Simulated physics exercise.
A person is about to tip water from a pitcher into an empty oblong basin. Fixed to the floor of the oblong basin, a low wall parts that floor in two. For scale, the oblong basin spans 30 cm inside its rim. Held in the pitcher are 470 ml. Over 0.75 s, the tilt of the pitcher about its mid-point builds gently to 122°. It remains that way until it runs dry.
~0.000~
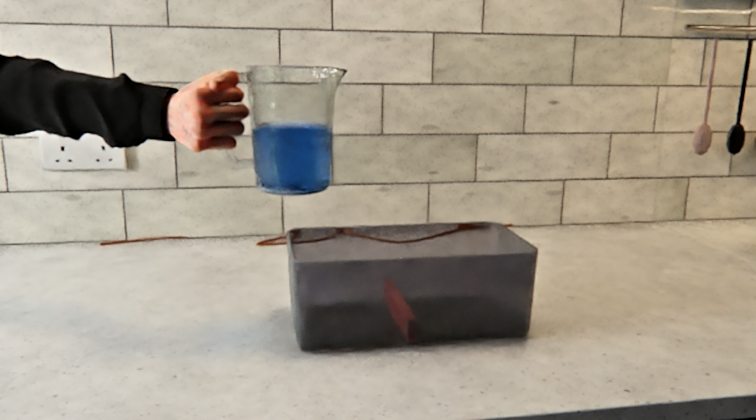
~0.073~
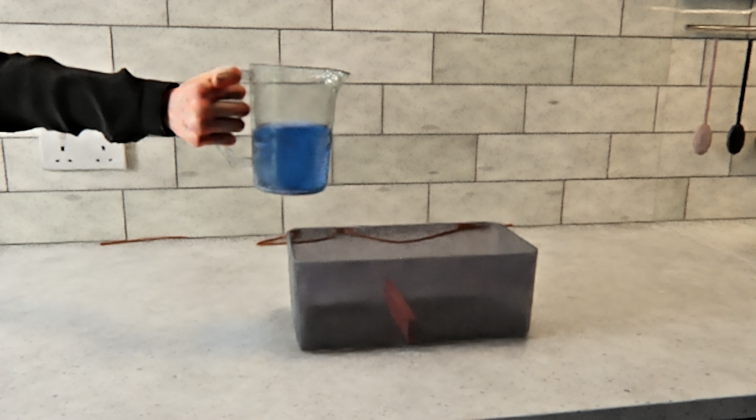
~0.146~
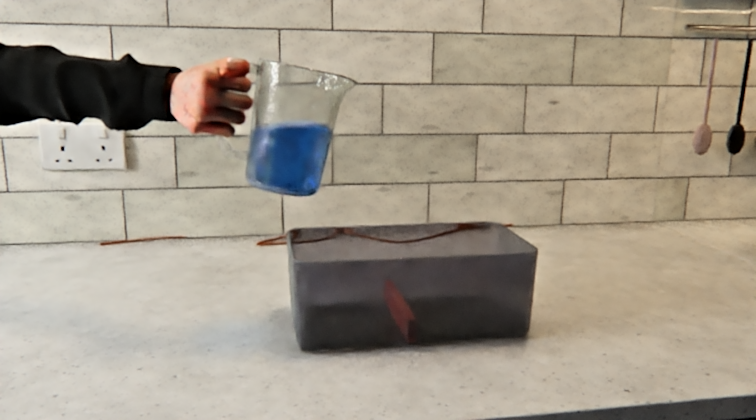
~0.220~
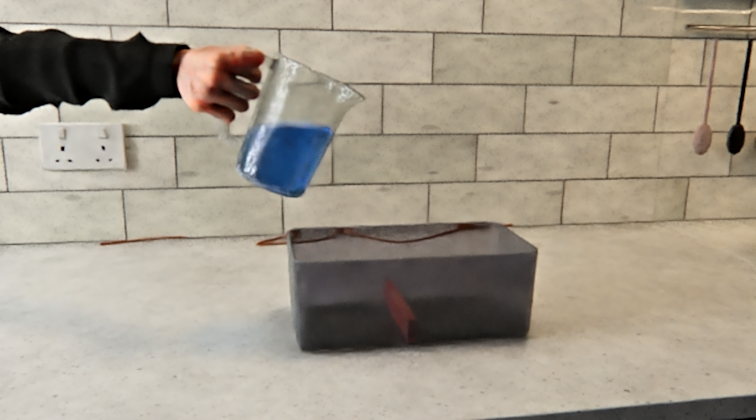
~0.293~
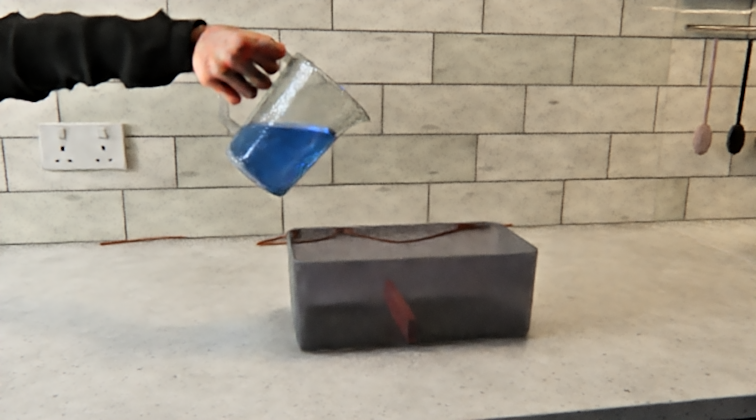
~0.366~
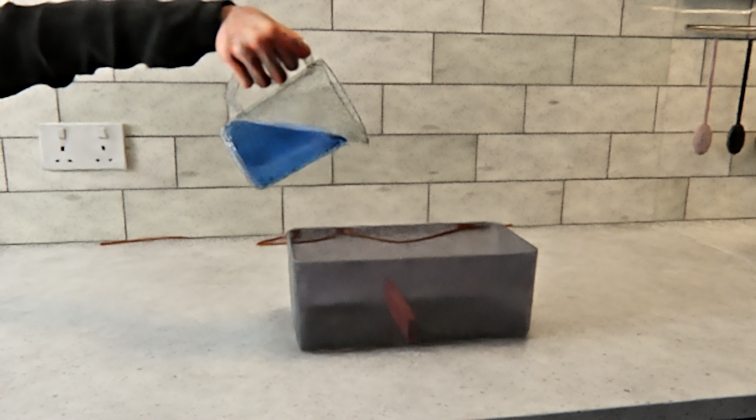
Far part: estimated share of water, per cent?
17 per cent.
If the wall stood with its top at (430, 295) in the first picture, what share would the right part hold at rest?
10 per cent.
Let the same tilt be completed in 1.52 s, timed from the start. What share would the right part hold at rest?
Then it comes to around 50 per cent.
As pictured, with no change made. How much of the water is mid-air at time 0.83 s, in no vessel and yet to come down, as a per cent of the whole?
Roughly 8 %.
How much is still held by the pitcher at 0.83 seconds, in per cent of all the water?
4 in a hundred, give or take.
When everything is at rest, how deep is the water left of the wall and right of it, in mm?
Left part: About 18 mm; right part: About 4 mm.
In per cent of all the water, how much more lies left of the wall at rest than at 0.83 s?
Roughly 2 in a hundred.
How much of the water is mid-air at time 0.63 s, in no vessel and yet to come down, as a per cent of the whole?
Some 28 per cent, I reckon.
Then, 0.63 s in, the tilt is 115° and 52 per cent is still to pour, 18 is left of the wall and 1 right of it.
Then, 0.83 s in, the tilt is 122° and 4 per cent is still to pour, 76 is left of the wall and 11 right of it.
Then, 1.03 s in, the tilt is 122° and 0 per cent is still to pour, 79 is left of the wall and 15 right of it.
Then, 1.25 s in, the tilt is 122° and 0 per cent is still to pour, 79 is left of the wall and 17 right of it.
Finally, 78 per cent lies left of the wall, 17 right of it and 5 outside.
